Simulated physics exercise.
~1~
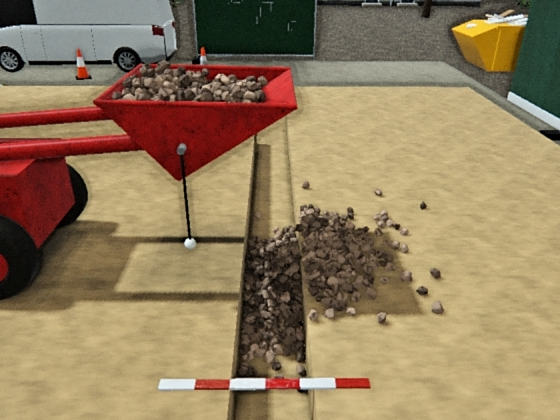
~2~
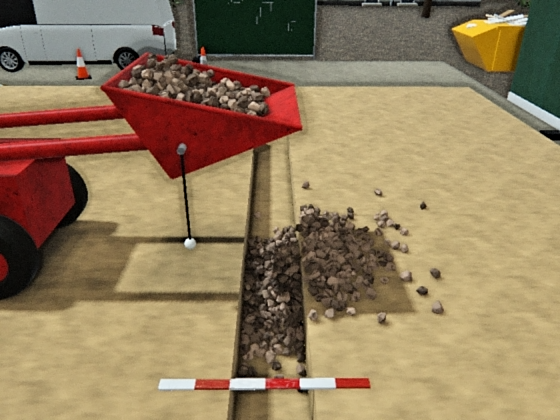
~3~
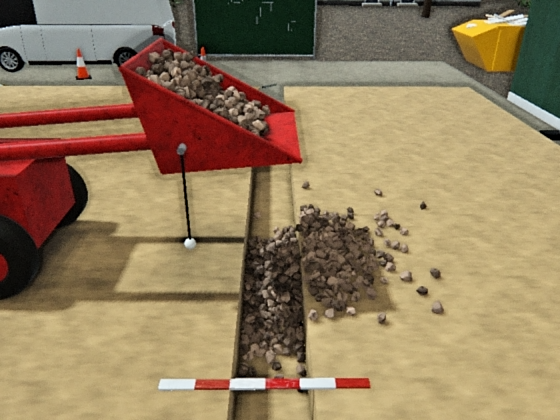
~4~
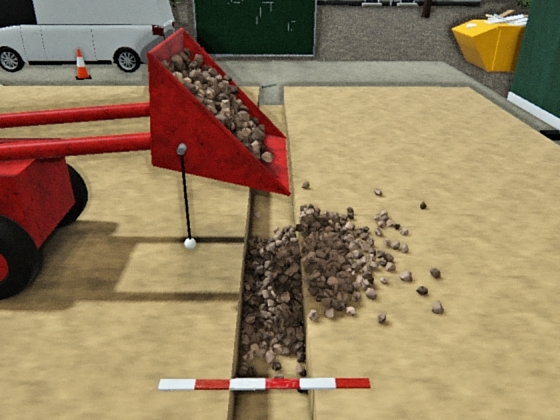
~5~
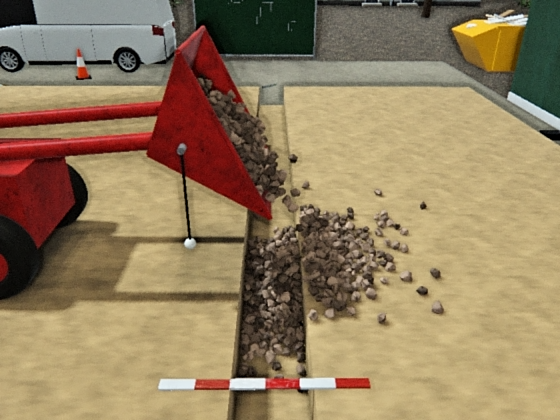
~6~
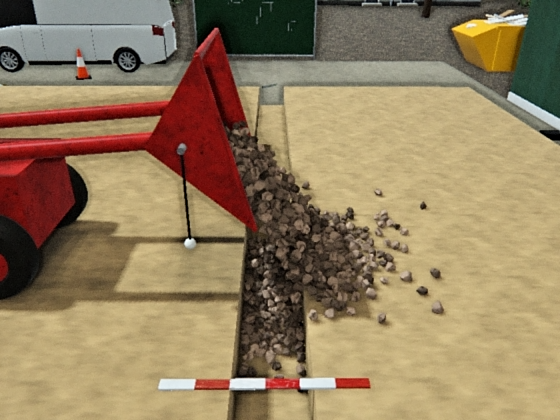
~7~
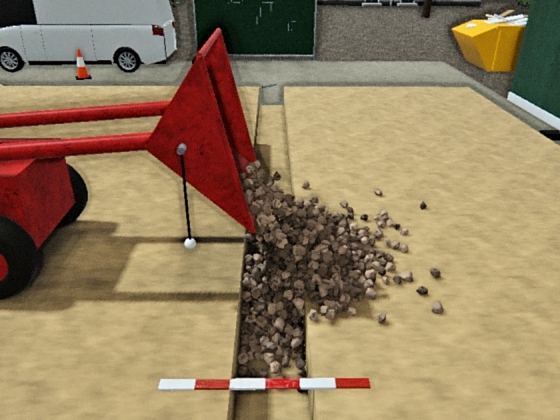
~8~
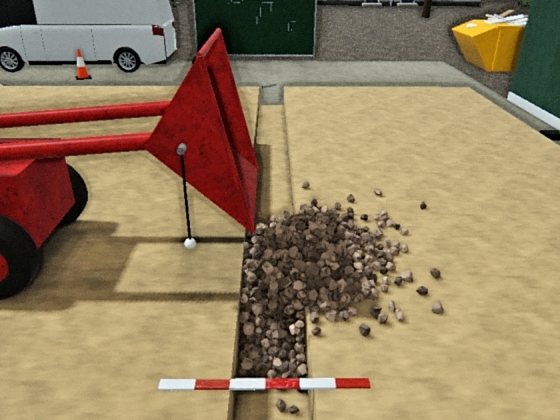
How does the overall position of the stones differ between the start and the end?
At the start many of the stones are up in the red bucket, with the rest in and beside the trench. At the end they lie lower and further right overall, heaped in the trench and on the ground to its right.
In the video, a red loader holds a bucket of brown stones beside a trench where other stones already lie. The bucket tips down to the right and its stones pour out, leaving it tilted and empty above a larger heap in the trench and on its right side.
